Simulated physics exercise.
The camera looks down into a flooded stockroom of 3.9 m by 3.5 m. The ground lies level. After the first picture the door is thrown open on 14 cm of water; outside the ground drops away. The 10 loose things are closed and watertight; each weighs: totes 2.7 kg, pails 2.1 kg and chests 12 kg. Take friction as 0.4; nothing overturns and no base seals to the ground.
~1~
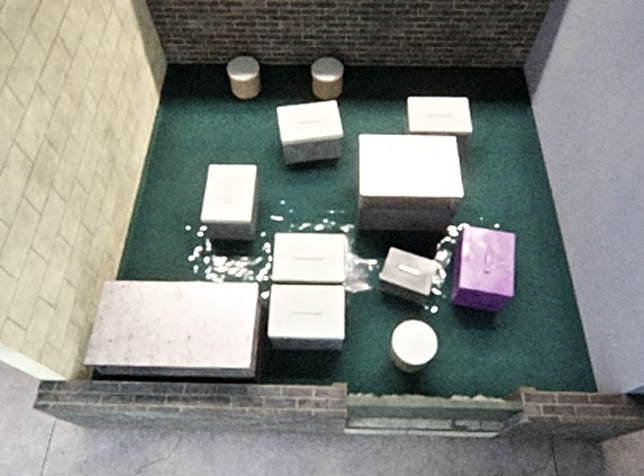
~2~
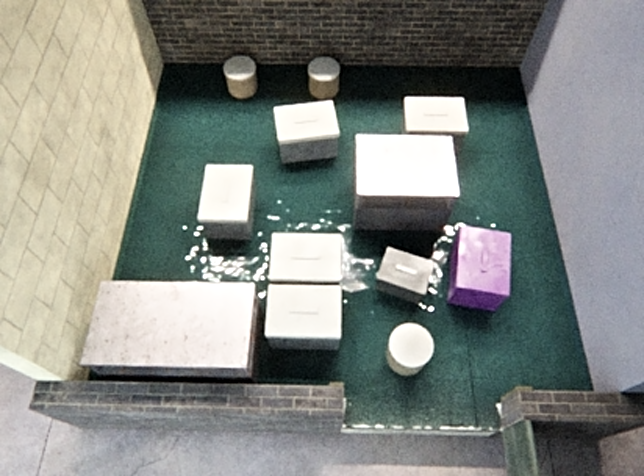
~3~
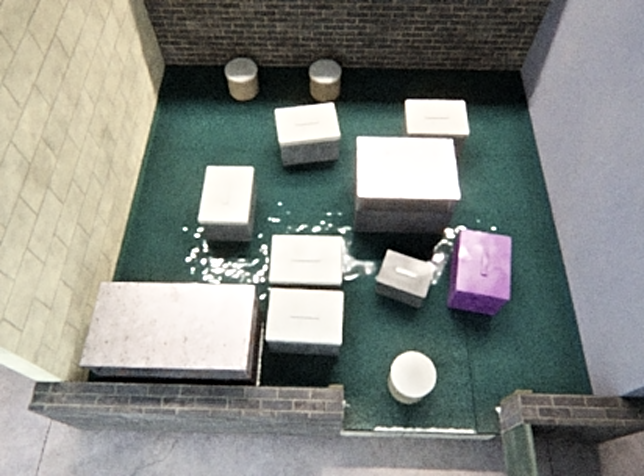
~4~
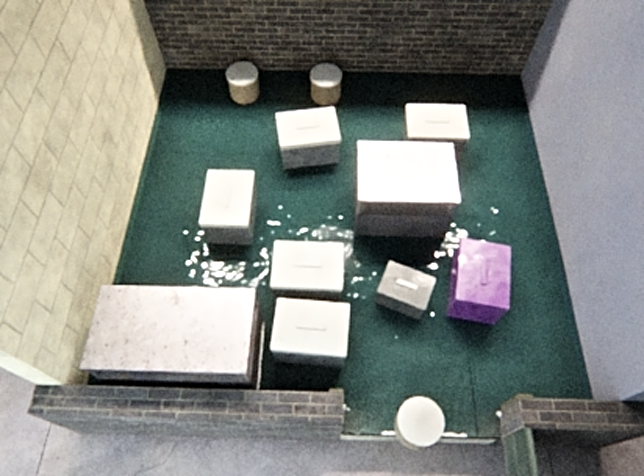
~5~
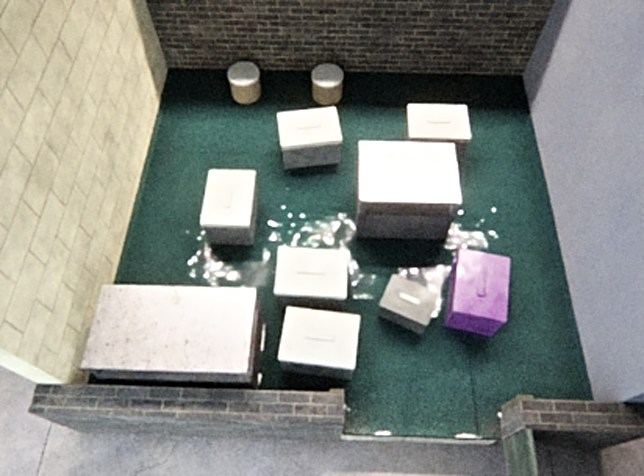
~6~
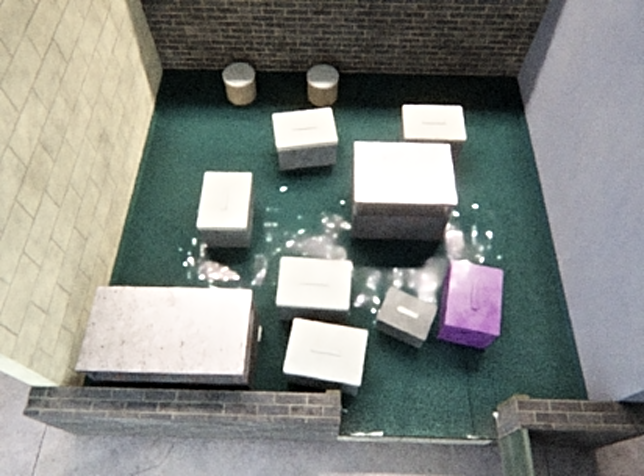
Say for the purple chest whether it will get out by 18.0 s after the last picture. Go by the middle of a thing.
The purple chest escapes.
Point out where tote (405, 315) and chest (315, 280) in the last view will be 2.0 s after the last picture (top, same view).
Near (422, 394) and (372, 337).
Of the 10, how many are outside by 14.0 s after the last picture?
7 of them.
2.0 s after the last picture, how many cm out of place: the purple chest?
About 100 cm.
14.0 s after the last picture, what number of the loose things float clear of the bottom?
At that moment 3.
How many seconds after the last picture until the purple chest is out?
At about 2.0 s.
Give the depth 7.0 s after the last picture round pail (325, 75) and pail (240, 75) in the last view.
About 10 and 10 cm.
Then, 2.0 s after the last picture the purple chest is near (485, 407), 1.1 m from its start, afloat; 2 of 10 are out; 8 afloat.
Then, 7.0 s after the last picture the purple chest has gone out; 5 of 10 are out; 5 afloat.
Then, 14.0 s after the last picture the purple chest has gone out; 7 of 10 are out; 3 afloat.
Then, 18.0 s after the last picture the purple chest has gone out; 8 of 10 are out; 2 afloat.
